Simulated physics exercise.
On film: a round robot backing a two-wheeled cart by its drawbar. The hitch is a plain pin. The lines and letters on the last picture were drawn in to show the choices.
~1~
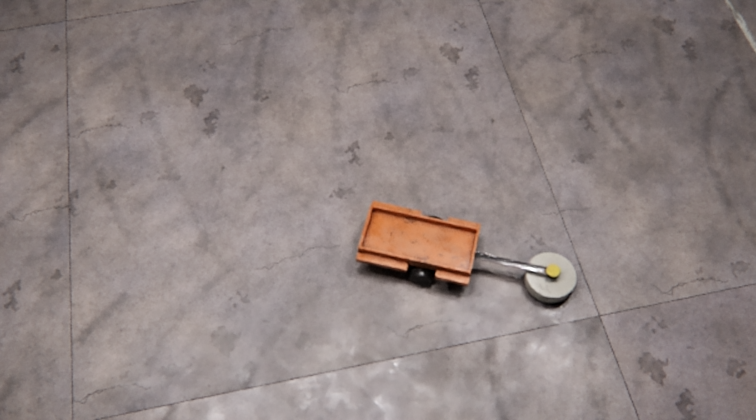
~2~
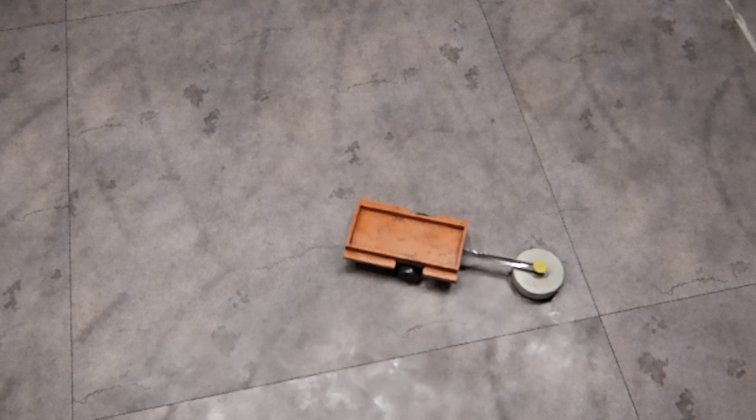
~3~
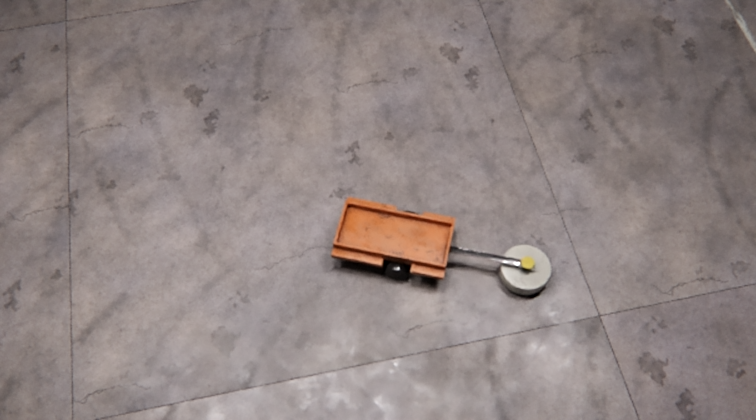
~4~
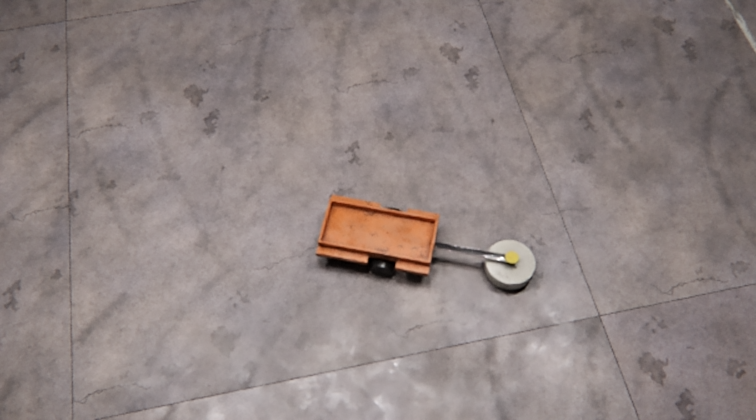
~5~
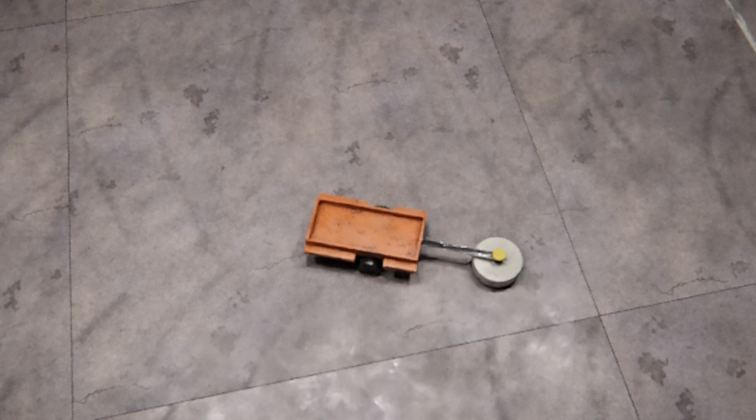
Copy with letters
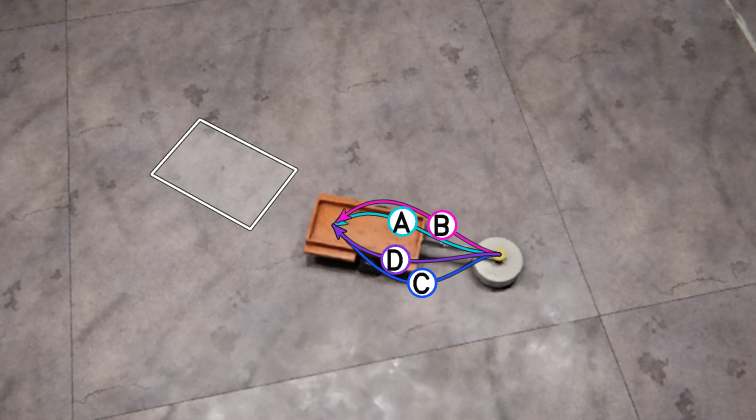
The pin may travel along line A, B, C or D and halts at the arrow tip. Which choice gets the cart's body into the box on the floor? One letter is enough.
Take D.
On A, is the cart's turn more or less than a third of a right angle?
It turns less than that.
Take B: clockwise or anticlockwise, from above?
Anticlockwise.
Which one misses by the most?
The widest miss is B.
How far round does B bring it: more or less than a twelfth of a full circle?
Less than that.
On the copy, A from (499, 254) via (411, 225) to (333, 226); B from (499, 254) via (419, 211) to (338, 222); C from (499, 254) via (413, 283) to (333, 226); D from (499, 254) via (405, 261) to (333, 226); the bay at (224, 172).
On D. First, robot (436, 266), cart (313, 216).
Then, robot (374, 260), cart (265, 192).
Finally, robot (334, 232), cart (226, 169); the cart stands in the bay.
By contrast, A leaves the cart at (201, 220), out of the bay; B leaves the cart at (200, 251), out of the bay; C leaves the cart at (252, 145), out of the bay.
